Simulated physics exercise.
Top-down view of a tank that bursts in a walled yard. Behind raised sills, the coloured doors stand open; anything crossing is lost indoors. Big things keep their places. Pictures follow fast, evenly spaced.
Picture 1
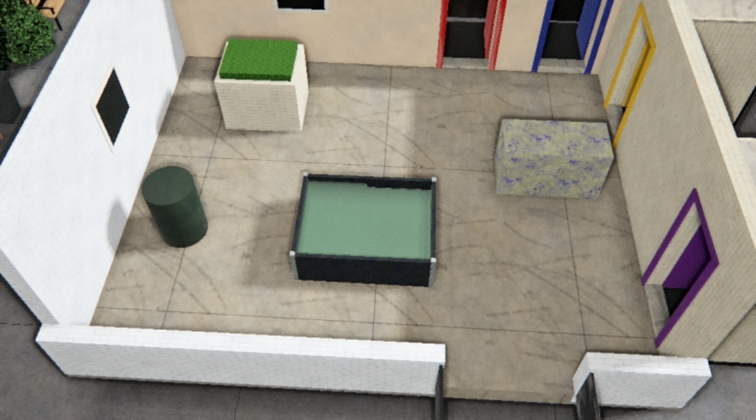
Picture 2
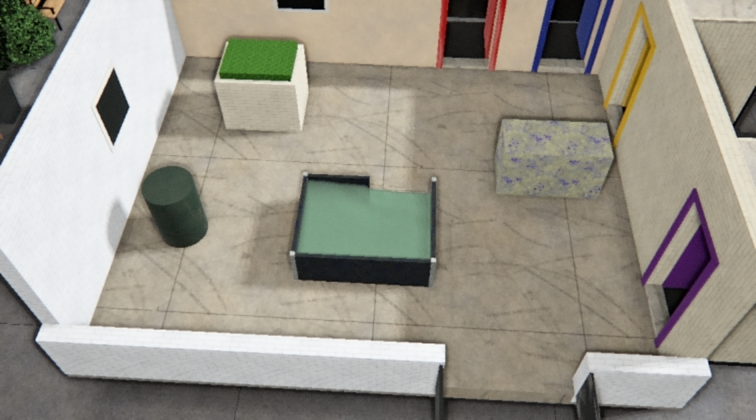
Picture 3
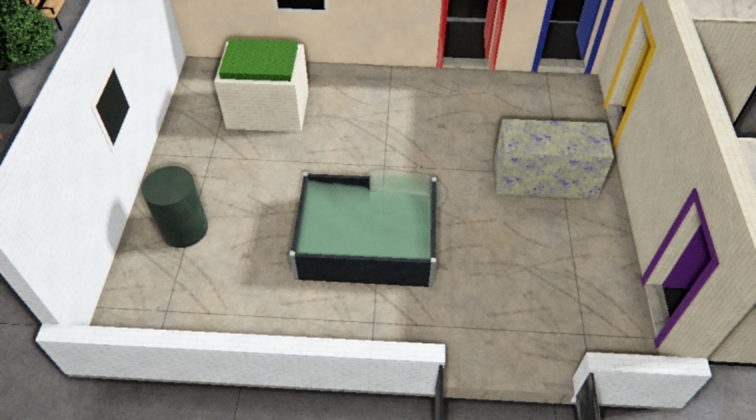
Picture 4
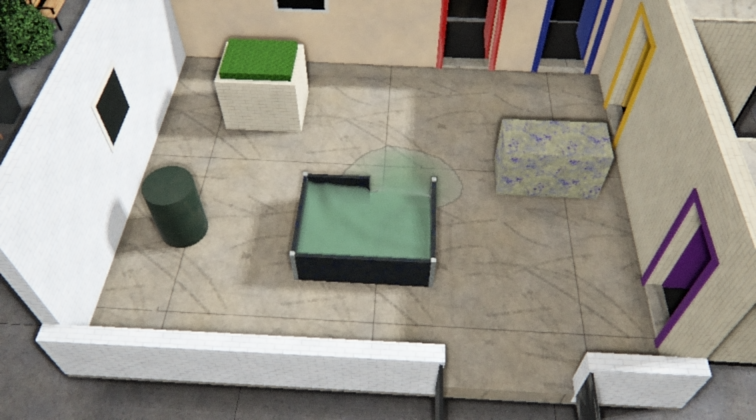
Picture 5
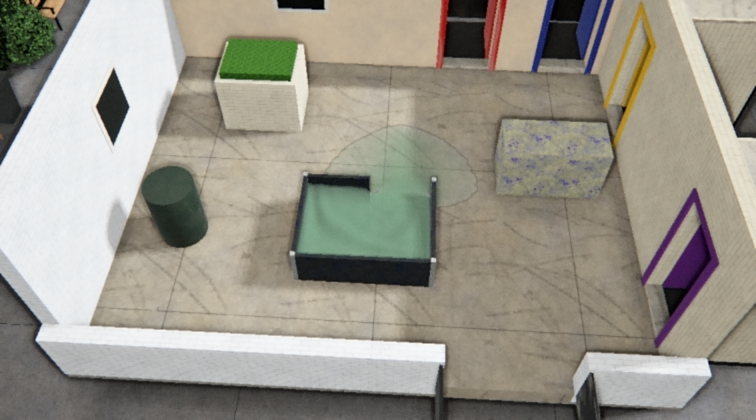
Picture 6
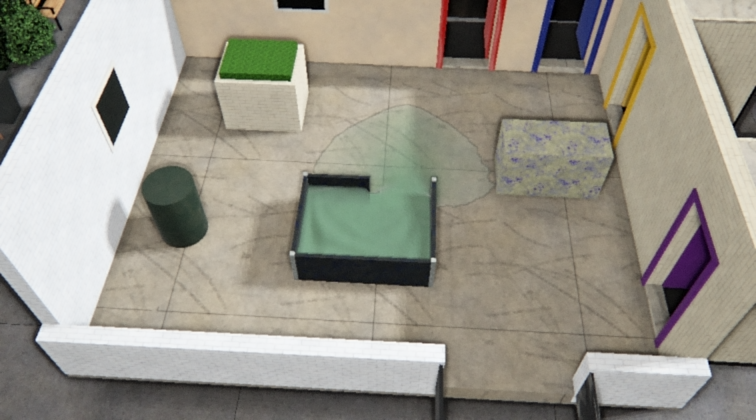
The video shows a walled yard with coloured doors and an open tank of green water, first intact; then part of its far side is gone, and water pours through the gap, spreading outward in a thin fan across the floor.
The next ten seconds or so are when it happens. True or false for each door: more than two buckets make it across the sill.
Purple door: False; blue door: False; red door: True; yellow door: False.
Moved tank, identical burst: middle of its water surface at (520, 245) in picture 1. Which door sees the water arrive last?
It's the one in red that is reached last.
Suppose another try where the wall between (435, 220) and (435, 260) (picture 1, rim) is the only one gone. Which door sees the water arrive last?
My pick: The red one.
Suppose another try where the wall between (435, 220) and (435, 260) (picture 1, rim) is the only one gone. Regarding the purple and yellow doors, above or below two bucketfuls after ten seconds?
Put simply, the purple door overflows; the yellow door falls below the limit.
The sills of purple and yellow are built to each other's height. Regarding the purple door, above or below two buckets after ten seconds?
One by one: Purple stays under.
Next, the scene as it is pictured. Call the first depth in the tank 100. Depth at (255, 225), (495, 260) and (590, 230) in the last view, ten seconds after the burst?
4, 2 and 4 per cent, roughly.
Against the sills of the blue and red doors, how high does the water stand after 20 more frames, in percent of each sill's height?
Readings, in sequence: 90 percent and 210 percent.
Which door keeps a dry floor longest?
Result: The purple one.
A moment on, water covers 20 % of the floor; the purple door not reached, the blue door not reached, the red door wet at the sill, nothing in, the yellow door not reached.
Next, water covers 30 % of the floor; the purple door not reached, the blue door wet at the sill, nothing in, the red door over two buckets in, the yellow door not reached.
Then, water covers 35 % of the floor; the purple door not reached, the blue door wet at the sill, nothing in, the red door far over two buckets in, the yellow door wet at the sill, nothing in.
Later, water covers 45 % of the floor; the purple door wet at the sill, nothing in, the blue door under two buckets in, the red door far over two buckets in, the yellow door wet at the sill, nothing in.
In the end, water covers 70 % of the floor; the purple door wet at the sill, nothing in, the blue door under two buckets in, the red door far over two buckets in, the yellow door wet at the sill, nothing in.
